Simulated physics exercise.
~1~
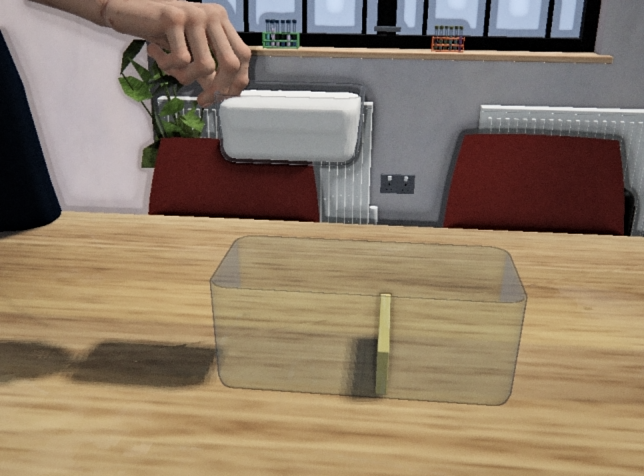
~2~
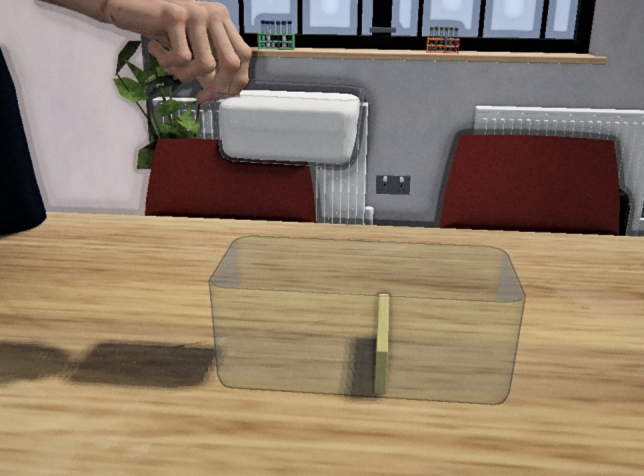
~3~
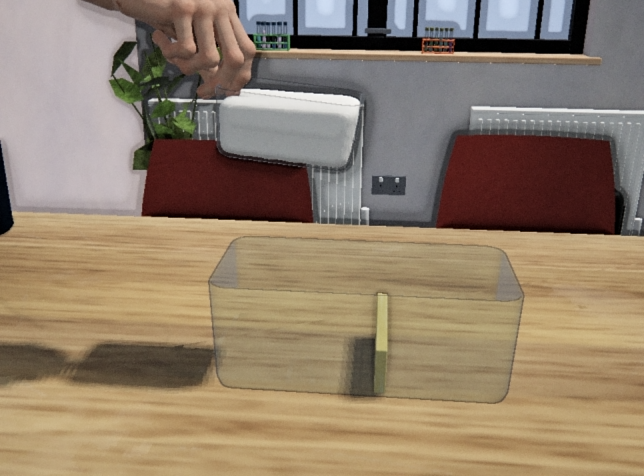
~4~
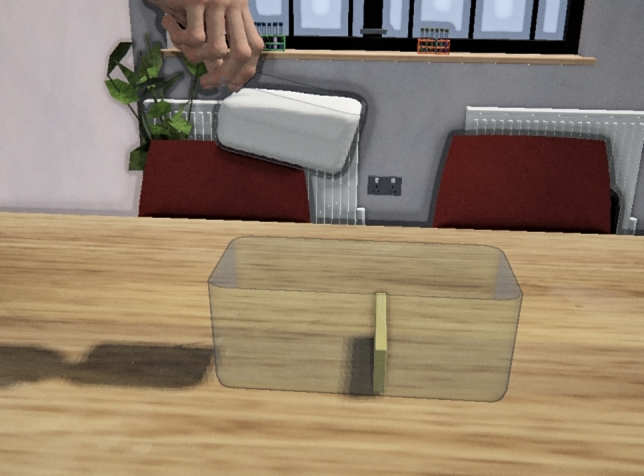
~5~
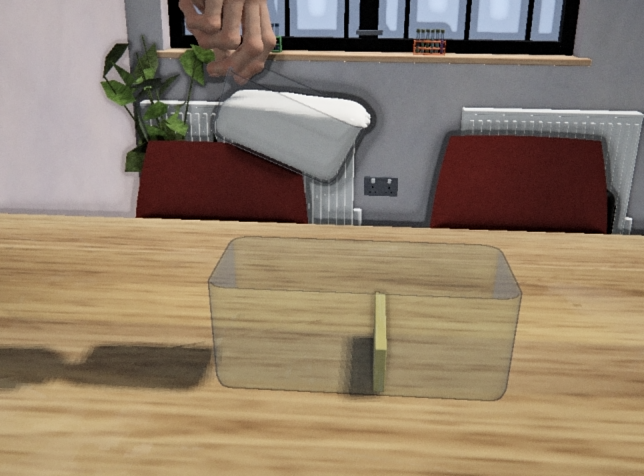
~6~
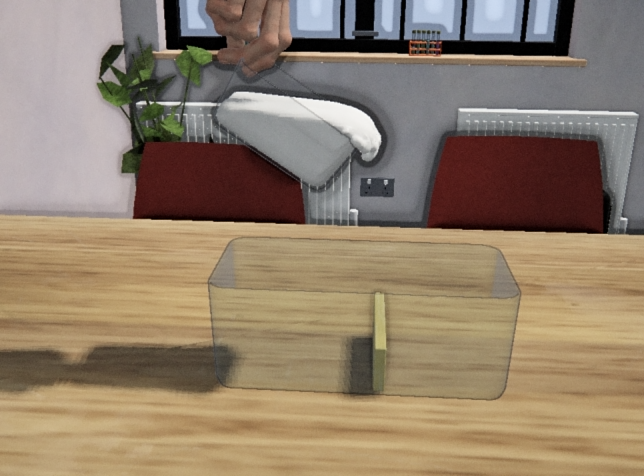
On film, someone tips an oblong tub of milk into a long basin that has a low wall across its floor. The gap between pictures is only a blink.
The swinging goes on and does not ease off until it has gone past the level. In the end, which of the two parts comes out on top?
The right one.
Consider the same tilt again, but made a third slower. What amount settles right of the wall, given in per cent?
It comes to about 75 per cent.
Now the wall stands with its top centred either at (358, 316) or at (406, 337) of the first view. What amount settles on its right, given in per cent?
In turn some 85 and 55 in a hundred.
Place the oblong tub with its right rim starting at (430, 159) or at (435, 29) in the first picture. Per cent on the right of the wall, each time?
Close to 85 % for the first start and close to 75 % for the second.
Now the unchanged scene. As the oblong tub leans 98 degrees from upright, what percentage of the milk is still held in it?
About 10 per cent.
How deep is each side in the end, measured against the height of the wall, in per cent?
On the left 10 %, on the right 50 %.
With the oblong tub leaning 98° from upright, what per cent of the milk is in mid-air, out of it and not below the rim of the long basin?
It works out to about 35 percent.
A moment on, the tilt is 98° and 10 per cent is still to pour, 1 is left of the wall and 54 right of it.
Next, the tilt is 118° and 0 per cent is still to pour, 21 is left of the wall and 74 right of it.
Then the tilt is 118° and 0 per cent is still to pour, 24 is left of the wall and 74 right of it.
Later the tilt is 118° and 0 per cent is still to pour, 24 is left of the wall and 74 right of it.
In the end 24 per cent lies left of the wall, 74 right of it and 2 outside.
